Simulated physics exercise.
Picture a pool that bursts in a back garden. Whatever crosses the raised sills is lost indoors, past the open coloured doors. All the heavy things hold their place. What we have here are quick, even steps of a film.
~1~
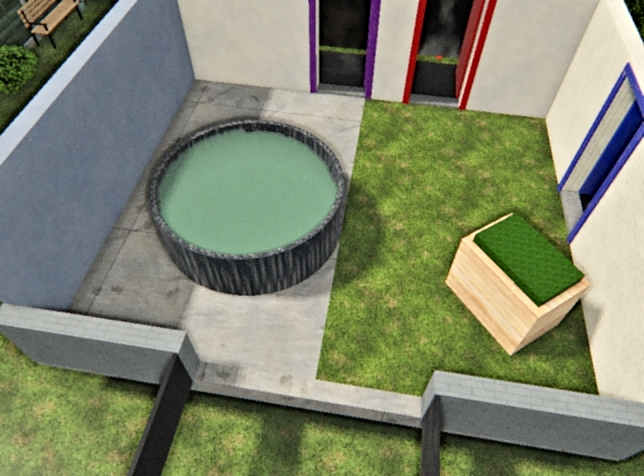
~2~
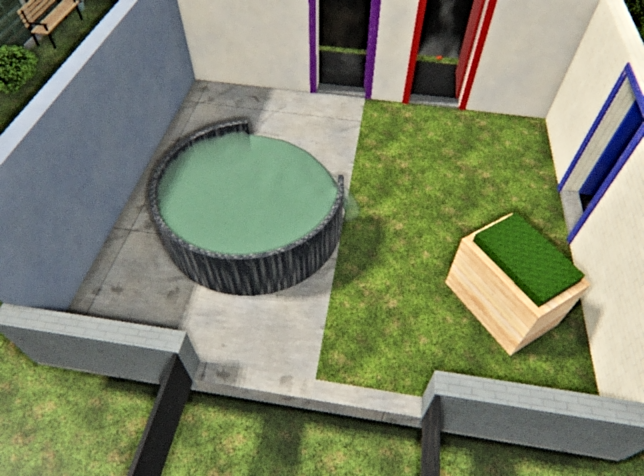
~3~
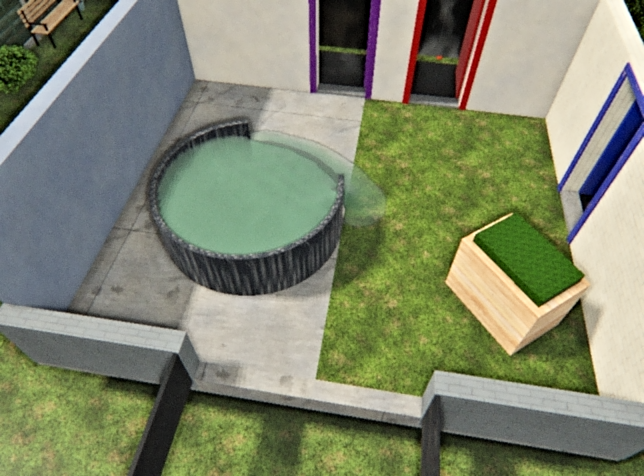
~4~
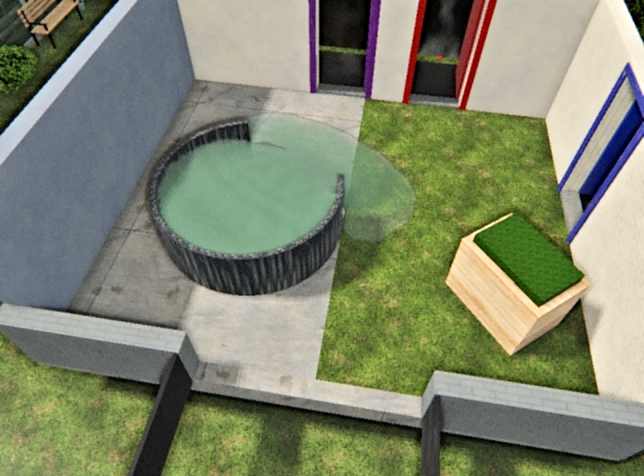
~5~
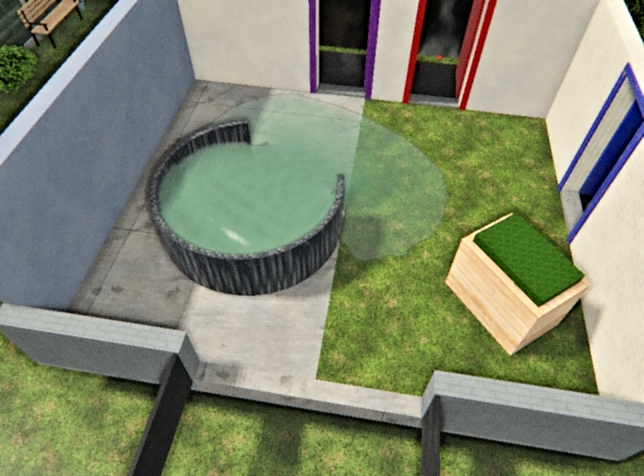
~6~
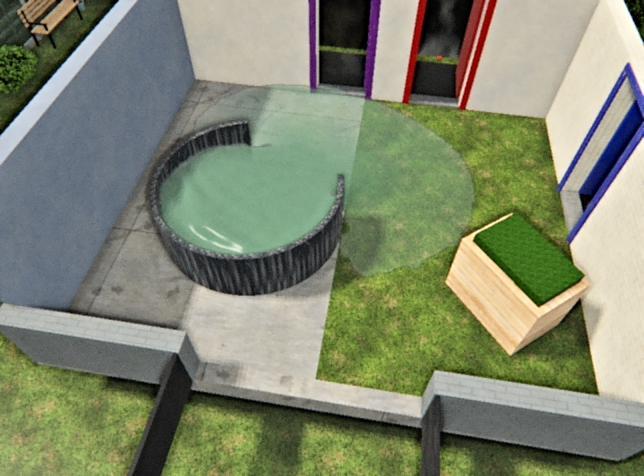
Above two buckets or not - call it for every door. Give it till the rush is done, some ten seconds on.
Purple door: Above two buckets; red door: Above two buckets; blue door: Above two buckets.
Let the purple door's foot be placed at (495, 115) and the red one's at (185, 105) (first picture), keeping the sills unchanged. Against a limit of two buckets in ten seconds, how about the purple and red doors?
So, the purple one tops the limit and the red one tops the limit.
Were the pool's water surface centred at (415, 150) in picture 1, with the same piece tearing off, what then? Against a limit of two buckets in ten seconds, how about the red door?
Reading - red door door: Over the line.
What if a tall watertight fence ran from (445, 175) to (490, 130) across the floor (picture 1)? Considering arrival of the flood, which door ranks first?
I say the door marked purple.
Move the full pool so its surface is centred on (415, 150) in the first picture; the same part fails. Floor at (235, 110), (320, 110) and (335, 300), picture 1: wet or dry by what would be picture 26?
Going through the three places: In the spill, in the spill, out of reach.
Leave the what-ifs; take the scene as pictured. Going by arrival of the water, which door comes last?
Answer: The blue door.
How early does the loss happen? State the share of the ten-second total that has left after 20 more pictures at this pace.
Working it through, I arrive at 60 per cent.
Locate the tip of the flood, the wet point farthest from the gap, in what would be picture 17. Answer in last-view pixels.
The front's farthest point is close to (539, 123).
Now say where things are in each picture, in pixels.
Still water in the round pool at (249, 185), in the first frame.
Water pours out on the round pool's far side and has run to a hidden place, in the second frame.
The front is at a hidden place, out from the gap on the round pool's far side, in the third frame.
The front is at a hidden place, out from the gap on the round pool's far side, in the fourth frame.
Water pours out on the round pool's far side and has run to (267, 99), in the fifth frame.
The front is at (258, 88), out from the gap on the round pool's far side, in the sixth frame.
A moment on, water covers 45 % of the floor; the purple door far over two buckets in, the red door under two buckets in, the blue door not reached.
Next, water covers 50 % of the floor; the purple door far over two buckets in, the red door far over two buckets in, the blue door not reached.
Then, water covers 65 % of the floor; the purple door far over two buckets in, the red door far over two buckets in, the blue door under two buckets in.
Later, water covers 85 % of the floor; the purple door far over two buckets in, the red door far over two buckets in, the blue door over two buckets in.
In the end, water covers 100 % of the floor; the purple door far over two buckets in, the red door far over two buckets in, the blue door over two buckets in.
